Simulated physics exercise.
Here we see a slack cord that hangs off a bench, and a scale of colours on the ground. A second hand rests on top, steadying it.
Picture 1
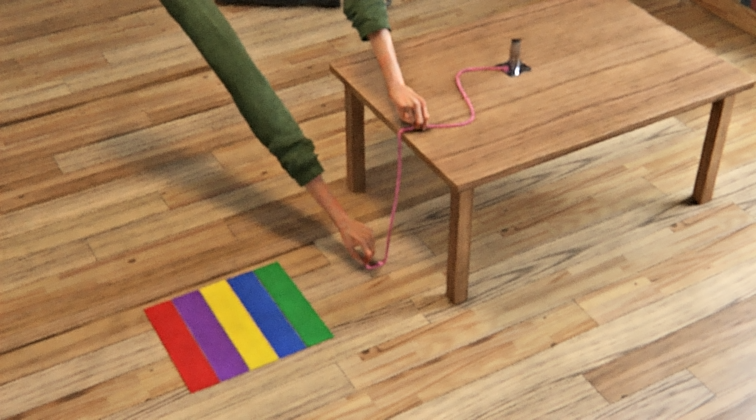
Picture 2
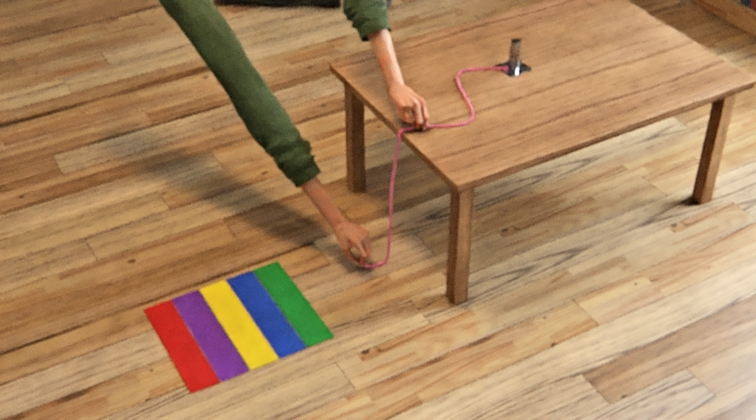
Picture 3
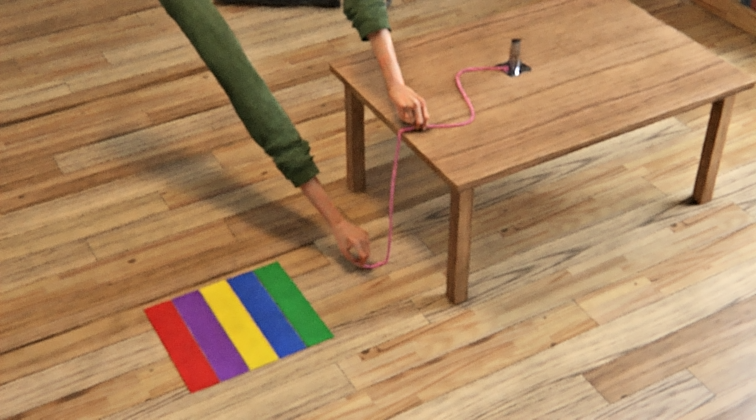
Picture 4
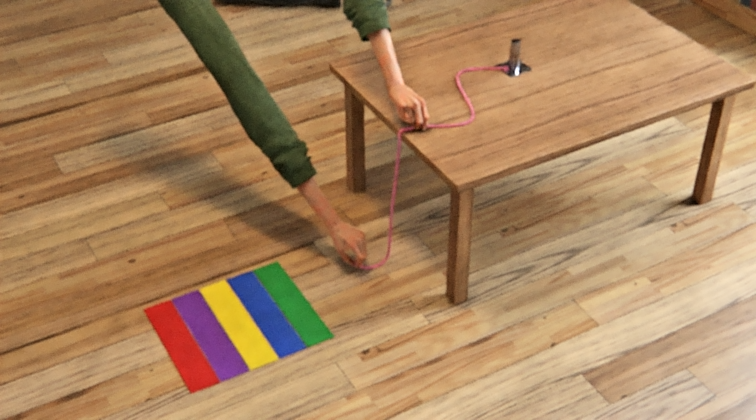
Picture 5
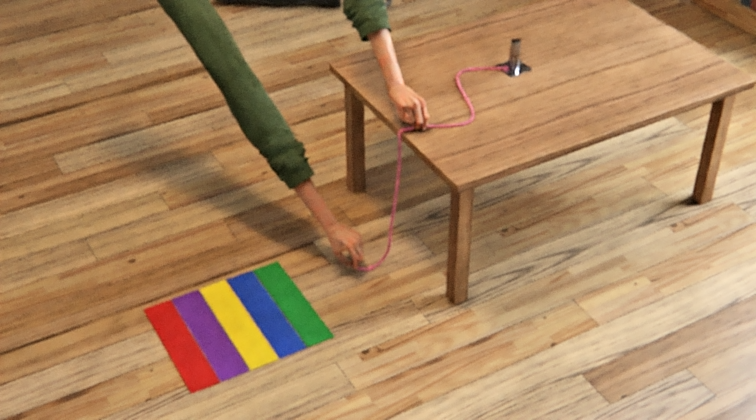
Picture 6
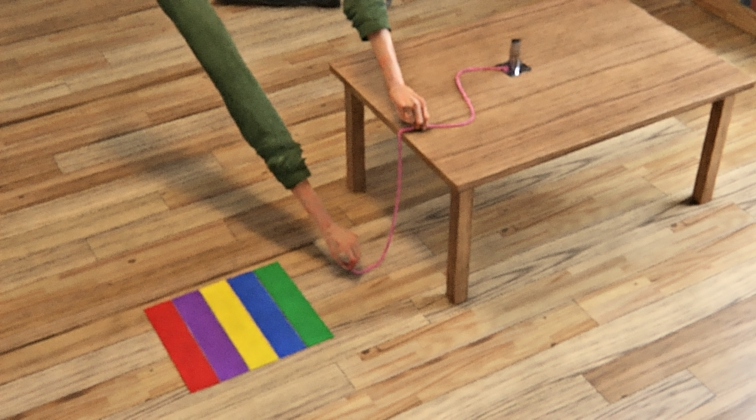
At first, a pink cord runs across a wooden table and hangs off its edge, one hand holding it there while the other grips its low end near a striped colour scale on the floor. The lower hand then shifts slightly left, drawing the cord's end a little closer to the green stripe.
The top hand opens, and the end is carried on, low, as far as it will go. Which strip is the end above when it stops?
The purple one.
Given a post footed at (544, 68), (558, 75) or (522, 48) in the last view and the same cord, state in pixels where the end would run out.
Around (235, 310), (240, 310) and (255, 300).
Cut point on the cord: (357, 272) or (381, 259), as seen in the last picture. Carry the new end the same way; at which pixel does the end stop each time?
Taking the tries in order, the answers are (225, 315) and (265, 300).
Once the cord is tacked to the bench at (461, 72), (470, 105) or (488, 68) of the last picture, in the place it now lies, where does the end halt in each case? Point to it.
Approximately at (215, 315), at (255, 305) and at (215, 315), in that order.
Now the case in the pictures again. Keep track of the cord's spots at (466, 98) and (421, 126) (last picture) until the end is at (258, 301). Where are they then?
They end up close to (436, 104) and (388, 161).
Soon after, end near (258, 301); over blue.
After that, end near (225, 313); over yellow.
At the stop, end near (205, 320); over purple. It halts on the purple strip.
